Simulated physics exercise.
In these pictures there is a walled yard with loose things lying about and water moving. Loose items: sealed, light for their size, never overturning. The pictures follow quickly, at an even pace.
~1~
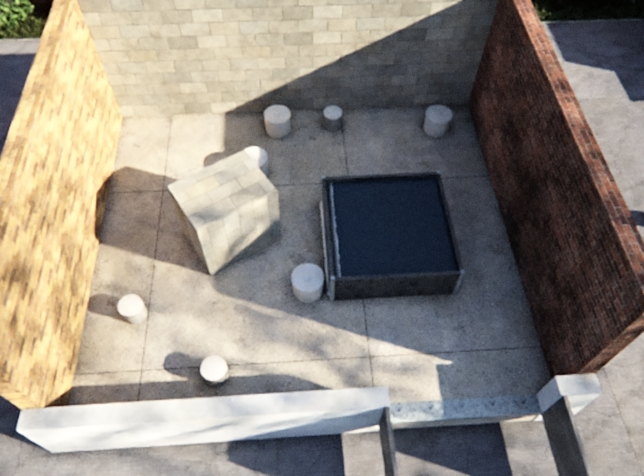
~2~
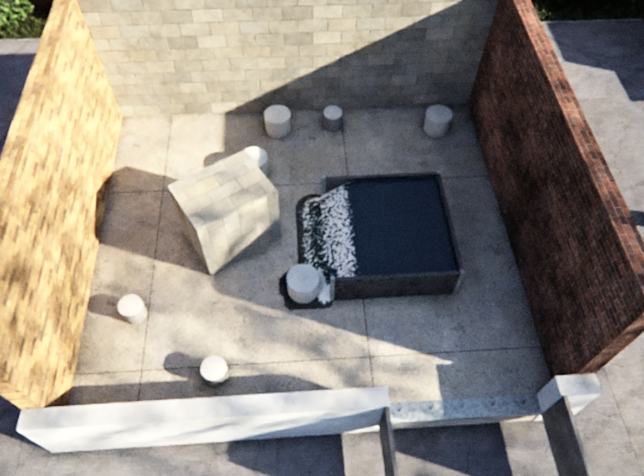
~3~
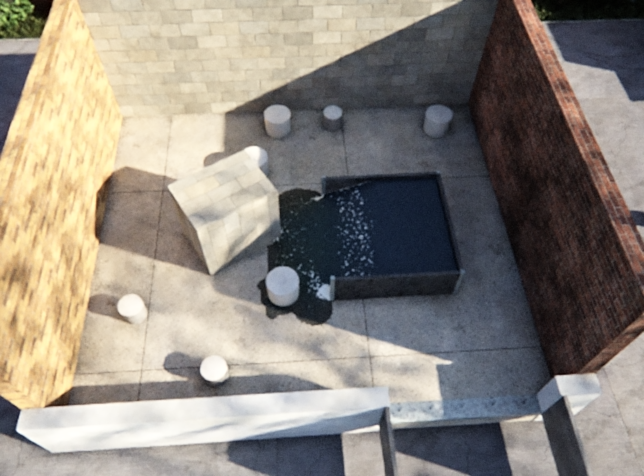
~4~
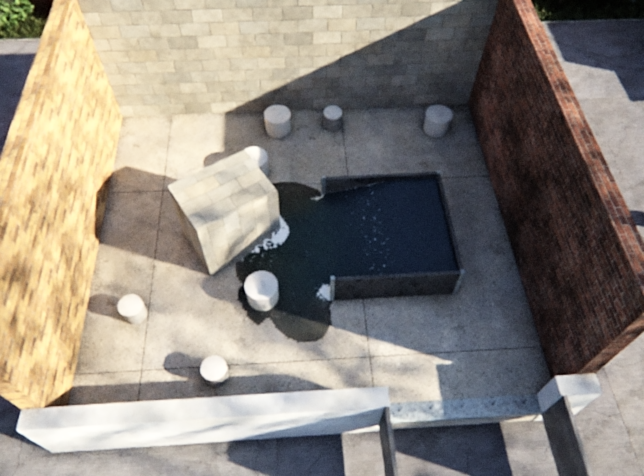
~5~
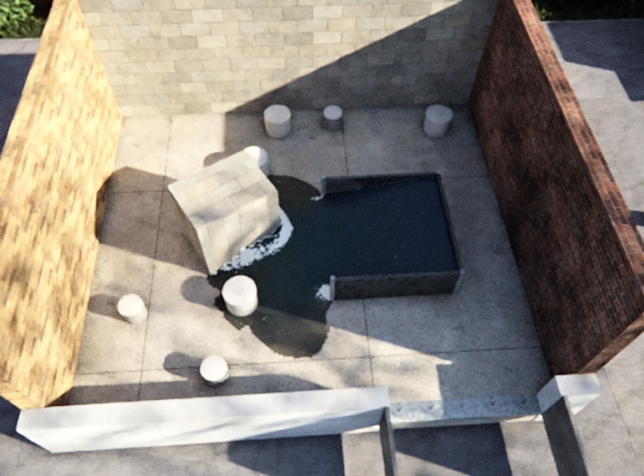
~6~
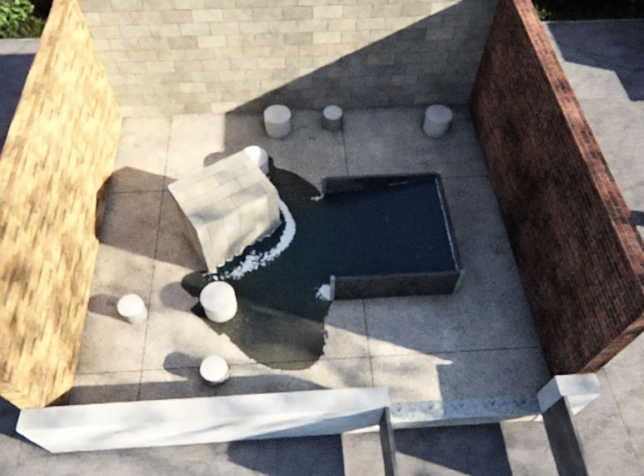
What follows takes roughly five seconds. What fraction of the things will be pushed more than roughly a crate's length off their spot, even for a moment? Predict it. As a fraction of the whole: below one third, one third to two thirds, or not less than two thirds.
The fraction is not less than two thirds.
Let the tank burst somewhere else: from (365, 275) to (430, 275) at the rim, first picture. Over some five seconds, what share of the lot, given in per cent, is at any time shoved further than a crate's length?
Close to 10 %.
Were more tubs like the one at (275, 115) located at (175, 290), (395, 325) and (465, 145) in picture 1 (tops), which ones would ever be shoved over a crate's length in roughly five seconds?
Taking them one at a time: Goes the distance; falls short; falls short.
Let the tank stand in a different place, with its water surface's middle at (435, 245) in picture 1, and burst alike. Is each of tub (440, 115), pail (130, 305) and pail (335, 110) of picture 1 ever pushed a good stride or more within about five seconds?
The three, one by one: Short of that, past that mark and short of that.
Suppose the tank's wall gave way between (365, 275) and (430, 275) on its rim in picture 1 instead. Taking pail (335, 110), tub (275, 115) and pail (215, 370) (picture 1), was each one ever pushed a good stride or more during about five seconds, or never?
Falls short, falls short, travels that far.
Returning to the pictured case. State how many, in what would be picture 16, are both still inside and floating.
The total is 5.
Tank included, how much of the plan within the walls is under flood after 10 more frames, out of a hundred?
Estimate: Close to 55 in a hundred.
A moment on, 1 of 7 are well off their spots; 0 afloat.
Next, 3 of 7 are well off their spots; 5 afloat.
Later, 4 of 7 are well off their spots; 5 afloat.
In the end, 6 of 7 are well off their spots, and 6 have been at some point; 4 afloat.
